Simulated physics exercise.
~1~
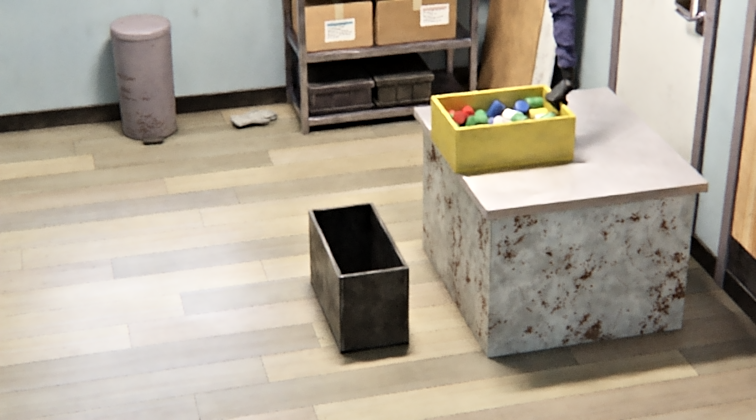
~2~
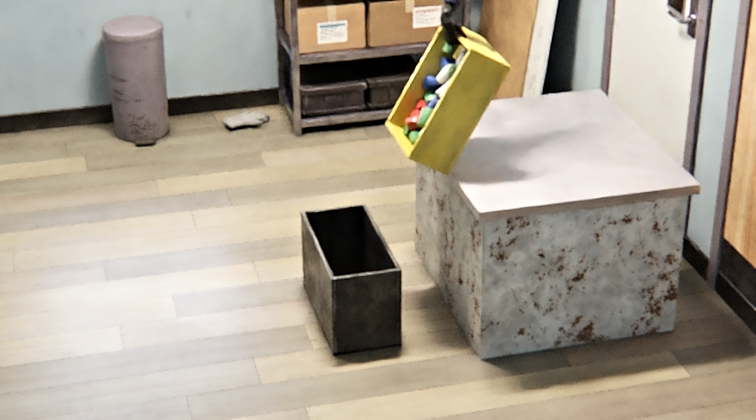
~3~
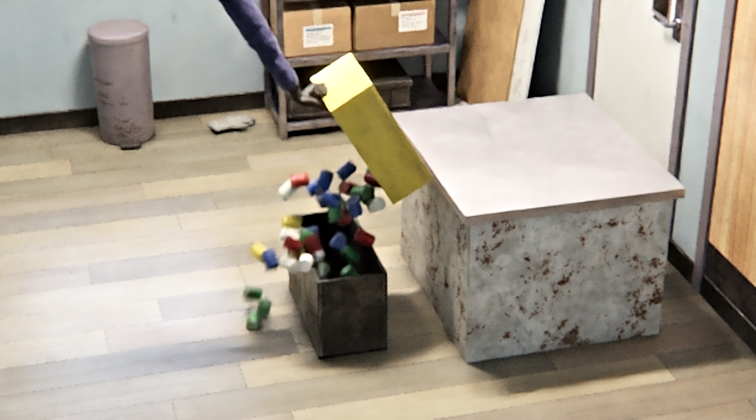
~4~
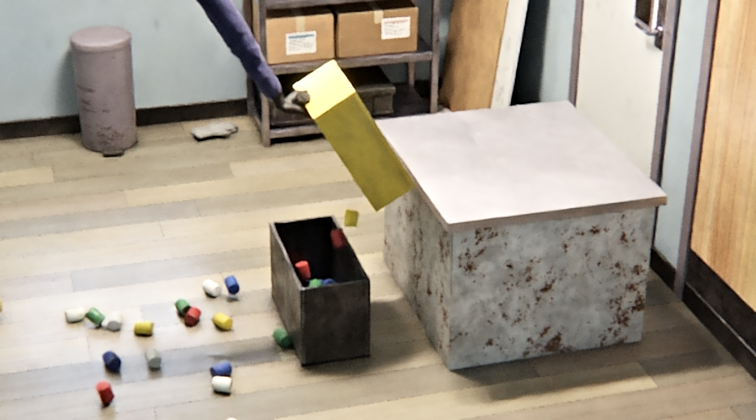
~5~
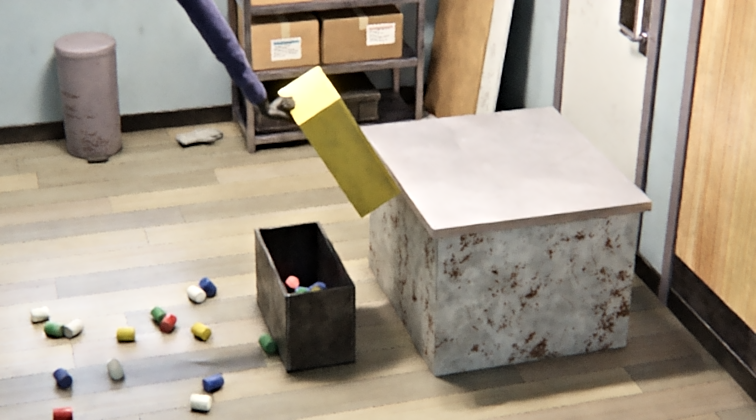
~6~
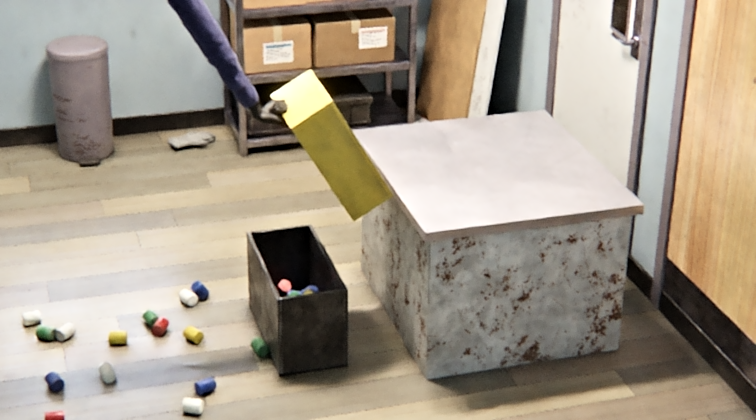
Beside a bench, an arm tips small colourful pieces into a black tub, many scattering leftward.
